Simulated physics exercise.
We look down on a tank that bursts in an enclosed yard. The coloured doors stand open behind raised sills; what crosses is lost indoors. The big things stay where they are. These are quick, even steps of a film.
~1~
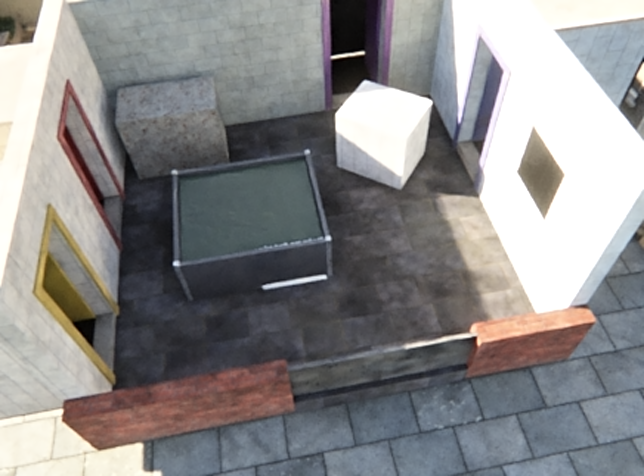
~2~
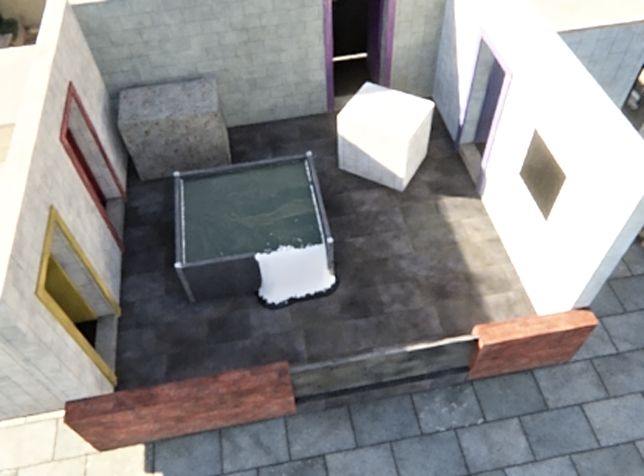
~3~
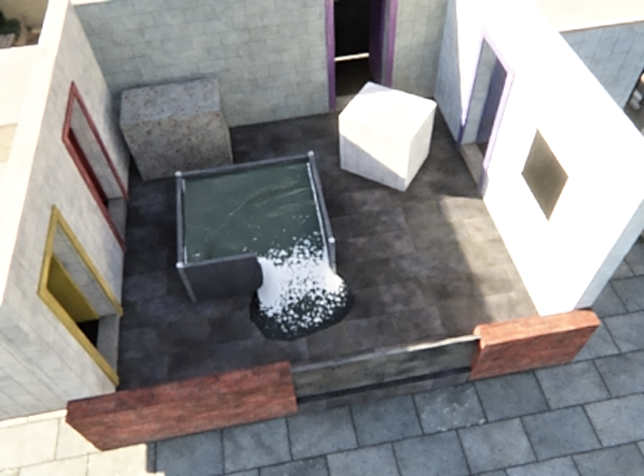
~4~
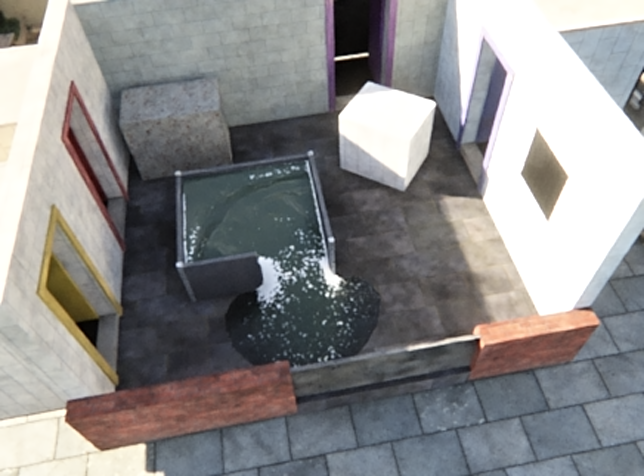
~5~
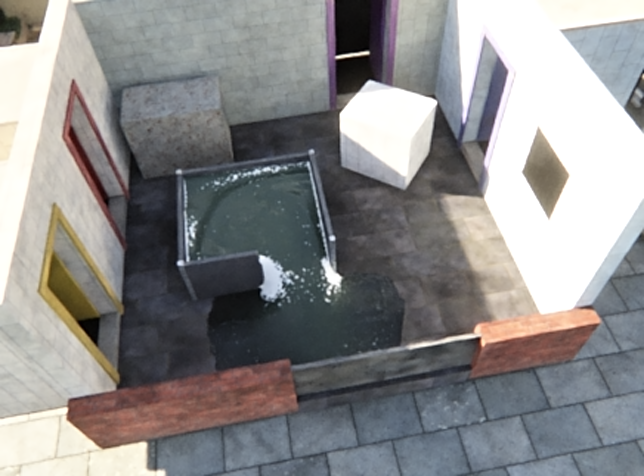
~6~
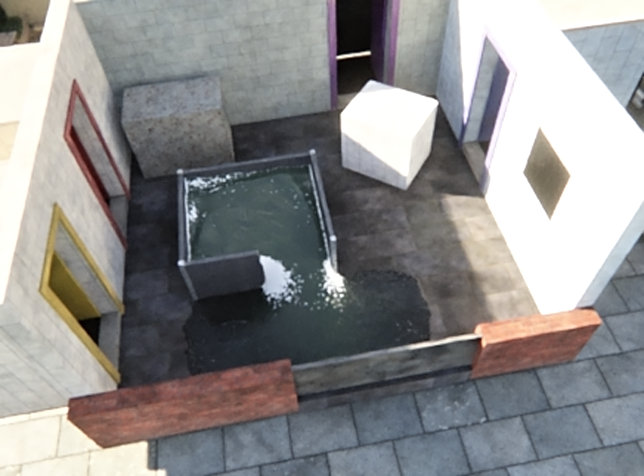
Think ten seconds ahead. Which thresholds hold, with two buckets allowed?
The blue door holds within the limit; the yellow door floods; the red door holds within the limit; the purple door holds within the limit.
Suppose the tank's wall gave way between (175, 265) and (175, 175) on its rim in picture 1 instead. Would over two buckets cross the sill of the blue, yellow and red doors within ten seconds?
The blue door is under, the yellow door is over, the red door lets more in.
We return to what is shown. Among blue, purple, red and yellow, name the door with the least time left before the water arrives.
I say the yellow-painted one.
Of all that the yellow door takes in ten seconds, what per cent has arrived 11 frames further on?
About 5 per cent.
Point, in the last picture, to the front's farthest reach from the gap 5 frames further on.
Around (543, 338).
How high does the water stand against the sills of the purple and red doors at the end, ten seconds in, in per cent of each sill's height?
Roughly 110 per cent, then 90 per cent.
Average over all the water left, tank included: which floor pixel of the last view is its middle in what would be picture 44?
Roughly at (301, 237).
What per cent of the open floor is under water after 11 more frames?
Near 35 in a hundred.
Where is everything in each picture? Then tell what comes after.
In the first picture, the open tank at (248, 208) is whole and still.
In the second picture, water pours out at (294, 268) and has run to (332, 287).
In the third picture, the front is at (275, 332), out from the gap at (296, 271).
In the fourth picture, the front is at a hidden place, out from the gap at (296, 271).
In the fifth picture, the front is at a hidden place, out from the gap at (297, 270).
In the sixth picture, the front is at a hidden place, out from the gap at (298, 269).
A moment on, water covers 25 % of the floor; the blue door not reached, the yellow door not reached, the red door not reached, the purple door not reached.
Next, water covers 35 % of the floor; the blue door not reached, the yellow door under two buckets in, the red door not reached, the purple door not reached.
Then, water covers 65 % of the floor; the blue door wet at the sill, nothing in, the yellow door over two buckets in, the red door wet at the sill, nothing in, the purple door not reached.
Later, water covers 95 % of the floor; the blue door under two buckets in, the yellow door over two buckets in, the red door wet at the sill, nothing in, the purple door wet at the sill, nothing in.
In the end, water covers 95 % of the floor; the blue door under two buckets in, the yellow door far over two buckets in, the red door wet at the sill, nothing in, the purple door under two buckets in.
